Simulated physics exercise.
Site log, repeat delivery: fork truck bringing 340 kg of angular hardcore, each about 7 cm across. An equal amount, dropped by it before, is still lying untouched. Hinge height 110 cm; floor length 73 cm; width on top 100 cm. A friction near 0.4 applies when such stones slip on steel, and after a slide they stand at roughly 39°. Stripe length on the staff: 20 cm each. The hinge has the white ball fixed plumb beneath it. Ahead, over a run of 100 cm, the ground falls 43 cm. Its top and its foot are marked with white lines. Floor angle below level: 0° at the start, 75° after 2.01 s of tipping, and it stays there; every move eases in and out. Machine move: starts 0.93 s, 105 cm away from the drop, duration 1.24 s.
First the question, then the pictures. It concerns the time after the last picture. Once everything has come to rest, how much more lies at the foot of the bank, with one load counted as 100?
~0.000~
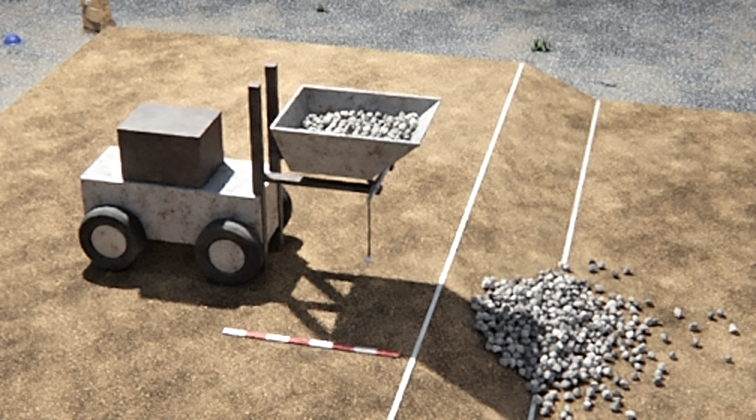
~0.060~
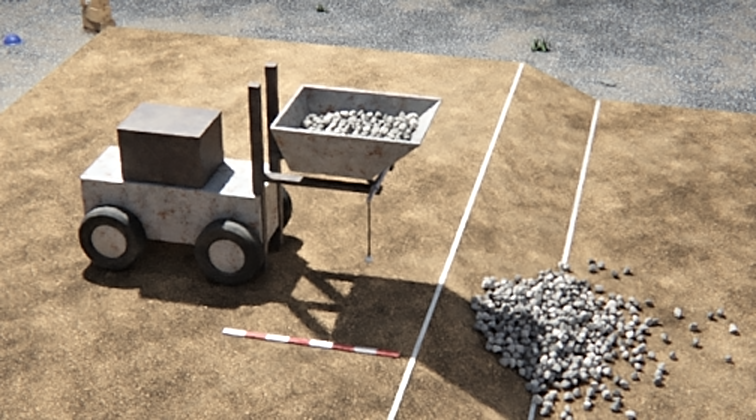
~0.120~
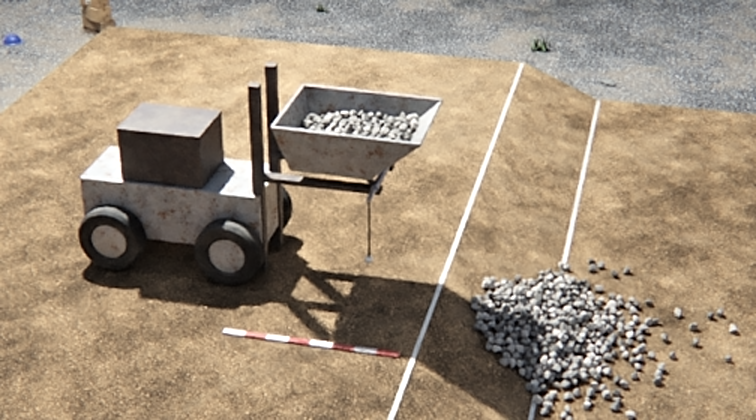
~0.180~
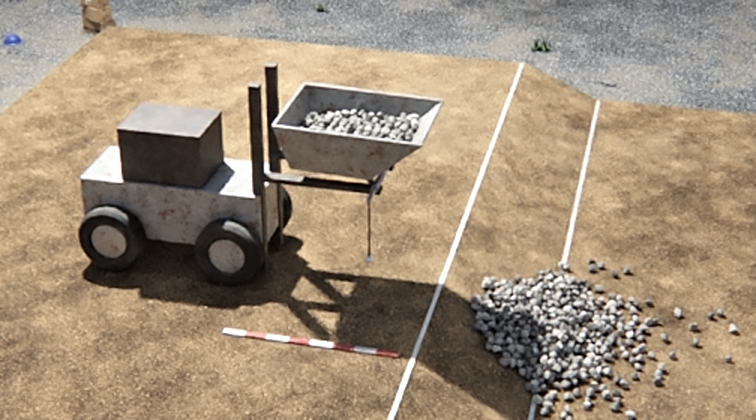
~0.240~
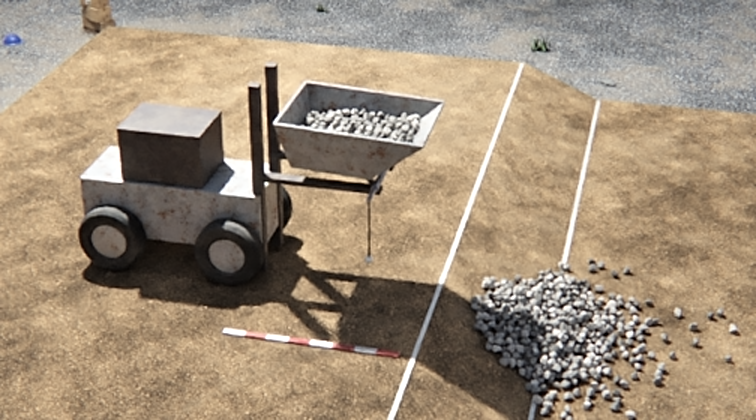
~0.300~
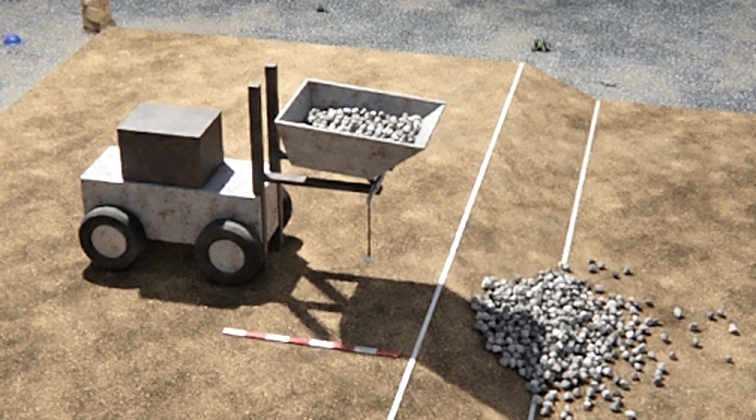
About 0 per cent more.
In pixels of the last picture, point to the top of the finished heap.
Top pixel, roughly: (381, 250).
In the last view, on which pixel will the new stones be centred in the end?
I'd put their centre close to (383, 268).
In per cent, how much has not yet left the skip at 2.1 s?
Close to 30 in a hundred is still held.
After 1.5 s the floor is at 63°; in per cent of one load, 92 in the skip, 53 on the top or the slope, 55 at the foot of the bank; the foremost stones are at (708, 339).
After 2.1 s the floor is at 75°; in per cent of one load, 29 in the skip, 116 on the top or the slope, 55 at the foot of the bank; the foremost stones are at (708, 339).
After 2.6 s the floor is at 75°; in per cent of one load, 12 in the skip, 132 on the top or the slope, 55 at the foot of the bank; the foremost stones are at (708, 339).
After 5.2 s the floor is at 75°; in per cent of one load, 0 in the skip, 145 on the top or the slope, 55 at the foot of the bank; the foremost stones are at (708, 339). Net gain at the foot of the bank, 0.
